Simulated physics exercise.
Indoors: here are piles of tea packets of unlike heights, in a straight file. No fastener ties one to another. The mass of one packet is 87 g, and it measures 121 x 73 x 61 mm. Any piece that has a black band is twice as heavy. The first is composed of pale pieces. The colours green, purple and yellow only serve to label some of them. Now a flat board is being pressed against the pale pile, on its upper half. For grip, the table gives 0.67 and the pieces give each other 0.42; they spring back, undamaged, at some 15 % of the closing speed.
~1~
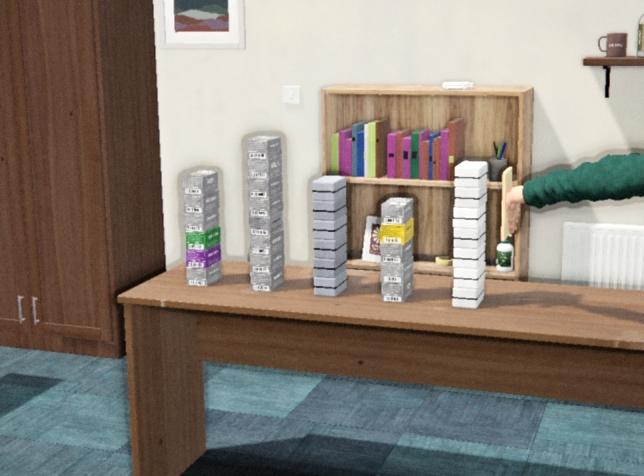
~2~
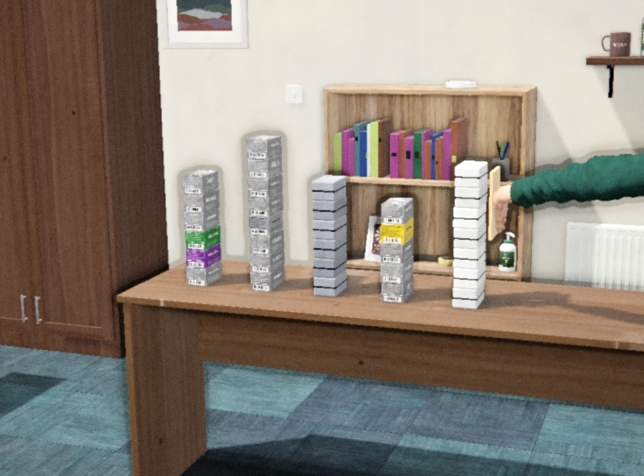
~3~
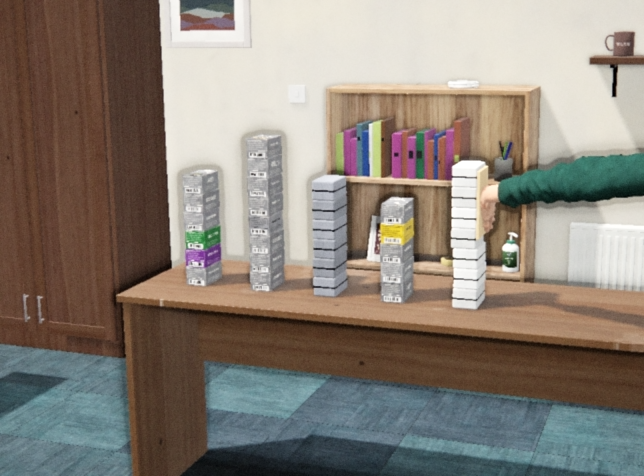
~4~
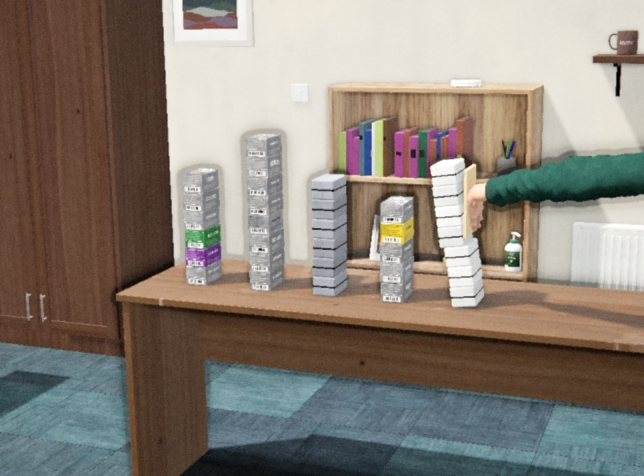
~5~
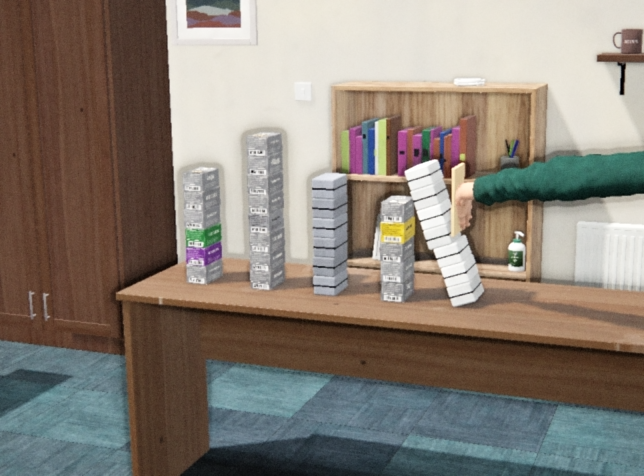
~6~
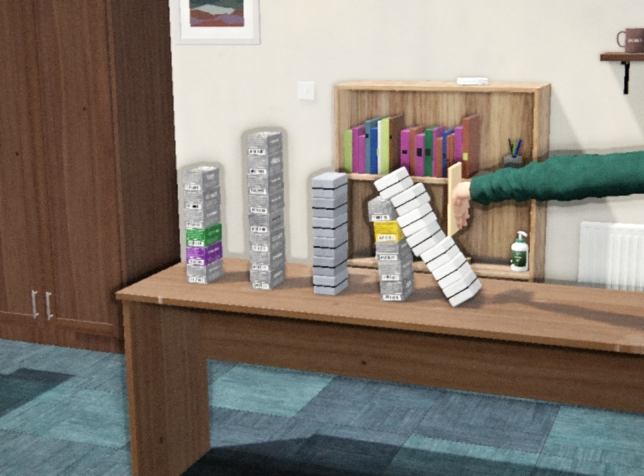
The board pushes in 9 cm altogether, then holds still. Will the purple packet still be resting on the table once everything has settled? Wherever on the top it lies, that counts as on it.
Yes.
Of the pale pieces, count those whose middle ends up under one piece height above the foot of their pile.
The tally of pale pieces is 3.
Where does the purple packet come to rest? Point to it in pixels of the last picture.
In the last picture it comes to a stop at about (168, 264).
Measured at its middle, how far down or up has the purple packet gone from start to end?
5 cm lower.
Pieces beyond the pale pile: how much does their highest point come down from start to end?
Roughly 22 cm.
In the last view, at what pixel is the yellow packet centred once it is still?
End point in last frame: Roughly (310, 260).
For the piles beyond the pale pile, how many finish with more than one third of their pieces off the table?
That would be 1 of them.
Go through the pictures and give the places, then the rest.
In the first frame (pixels give the middle of a visible side; the camera moves round a little), board (504, 198) 7 cm short; purple packet (196, 259); yellow packet (392, 234); green packet (195, 241); none of the others has stirred.
Board (491, 197) 31 mm short; purple packet (195, 259), in the second frame.
Board (478, 196) 7 mm in; purple packet (195, 259), in the third frame.
Board (465, 195) 44 mm in, top of the pale pile leaning 9°; purple packet (195, 258); none of the others has stirred, in the fourth frame.
Board (453, 194) 8 cm in, top of the pale pile leaning 20°; purple packet (195, 257); none of the others has stirred, in the fifth frame.
Board (450, 193) 9 cm in, stopped, top of the pale pile leaning 29°; purple packet (196, 256); yellow packet (386, 232) 5° from how it stood; green packet (195, 238); steepest lean 5°, the packet at (380, 211); movement in 5 of them, in the sixth frame.
Then, 0.19 s past the last view, 7 of the pale pile down; none of the 25 other packets off the table, 11 disturbed; purple packet unmoved; yellow packet 29° from how it stood, 32 mm lower.
Then, 0.51 s past the last view, 7 of the pale pile down; none of the 25 other packets off the table, 19 disturbed; purple packet unmoved; yellow packet 44° from how it stood, 12 cm lower.
Then, 1.07 s past the last view, 7 of the pale pile down; 3 of the 25 other packets off the table; purple packet on its side; green packet on its side.
In the end, 7 of the pale pile down; 5 of the 25 other packets off the table; purple packet on its side; green packet upside down; yellow packet 45° from how it stood, 12 cm lower. From the last view, middles, purple packet near (168, 264), green packet near (72, 463).
